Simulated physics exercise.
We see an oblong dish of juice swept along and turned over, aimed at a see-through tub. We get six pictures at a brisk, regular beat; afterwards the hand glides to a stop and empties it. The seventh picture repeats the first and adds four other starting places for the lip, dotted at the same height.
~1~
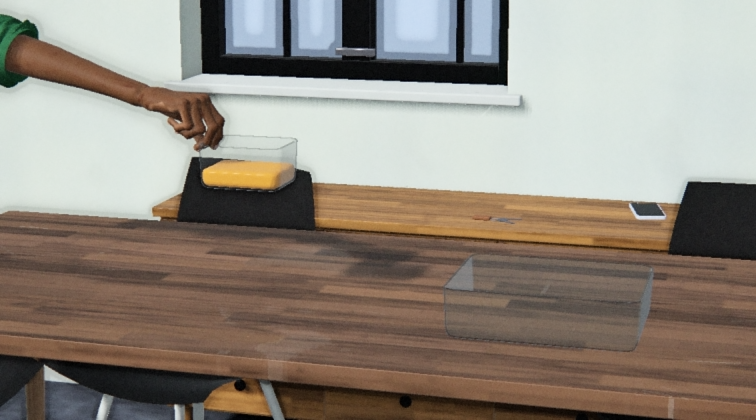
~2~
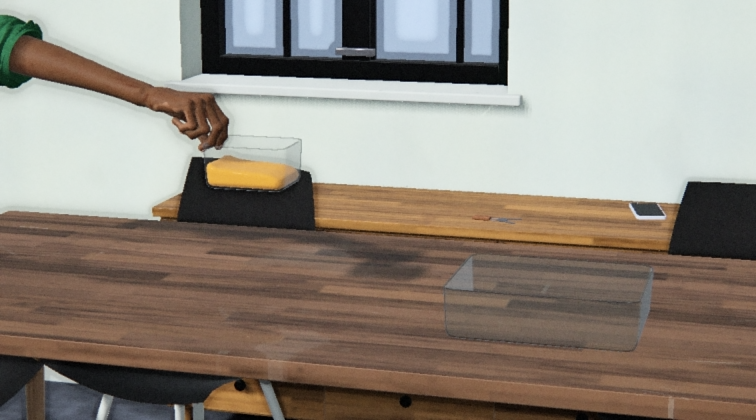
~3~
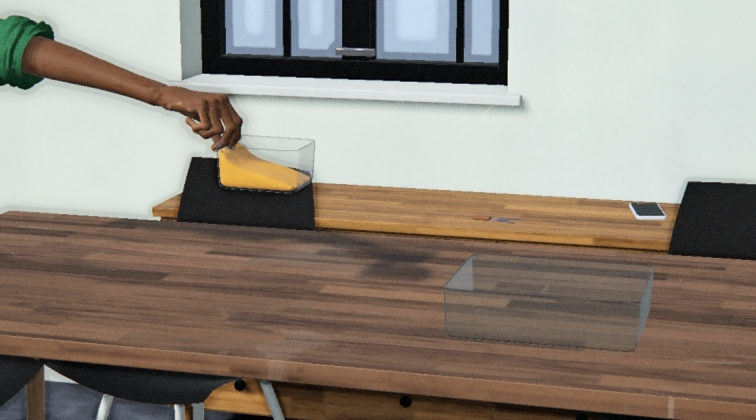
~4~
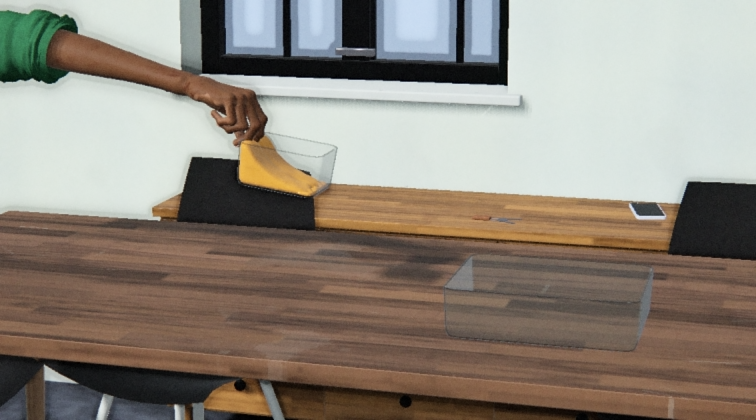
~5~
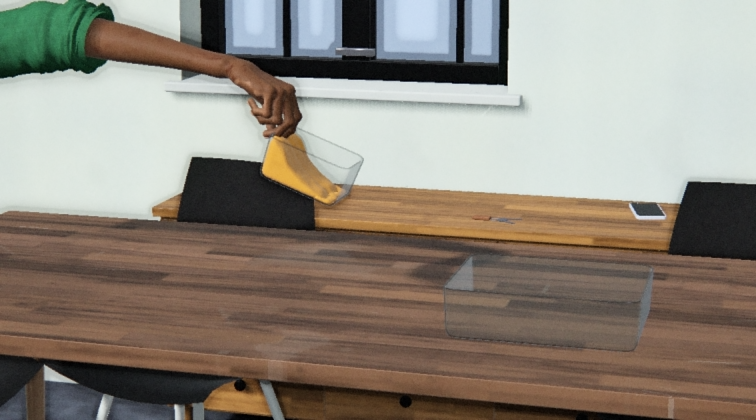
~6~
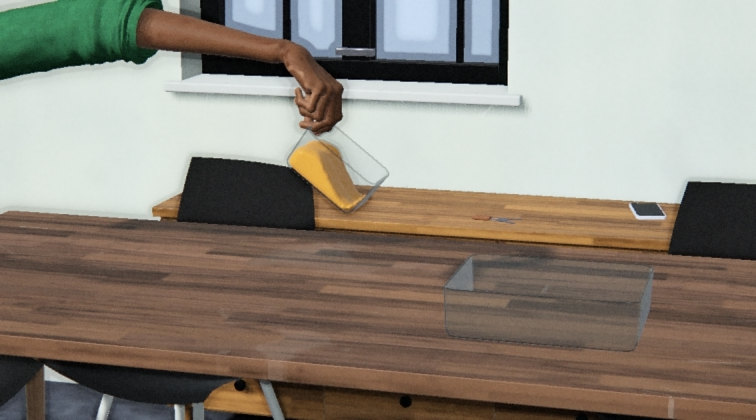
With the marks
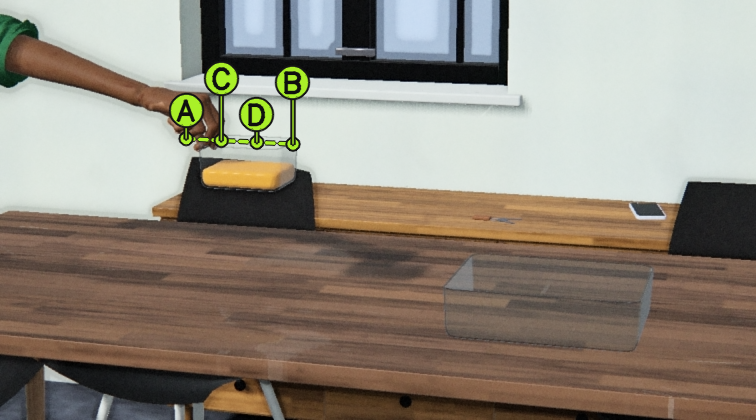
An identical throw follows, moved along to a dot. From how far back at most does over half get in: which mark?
D is the one.
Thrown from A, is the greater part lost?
Yes, it does.
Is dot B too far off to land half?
No, not at all.
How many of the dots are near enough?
Two.
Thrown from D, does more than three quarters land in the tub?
No, less.
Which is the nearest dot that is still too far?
It is C.
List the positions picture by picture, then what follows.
Upright, lip at (288, 143); tub from (445, 335) to (637, 352); nothing has left yet.
Upright, lip at (292, 144); nothing has left yet.
Upright, lip at (306, 145); nothing has left yet.
Tipped about 8°, lip at (328, 151); nothing has left yet.
Tipped about 21°, lip at (356, 163); nothing has left yet.
Tipped about 38°, lip at (382, 178); nothing has left yet.
On the marked copy, A at (186, 138); B at (292, 144); C at (221, 140); D at (256, 142).
With A, about 16 % lands in the tub, 78 % falls short and 6 % goes beside or beyond.
With B, about 72 % lands in the tub, 18 % falls short and 10 % goes beside or beyond.
With C, about 35 % lands in the tub, 56 % falls short and 9 % goes beside or beyond.
With D, about 66 % lands in the tub, 23 % falls short and 11 % goes beside or beyond.
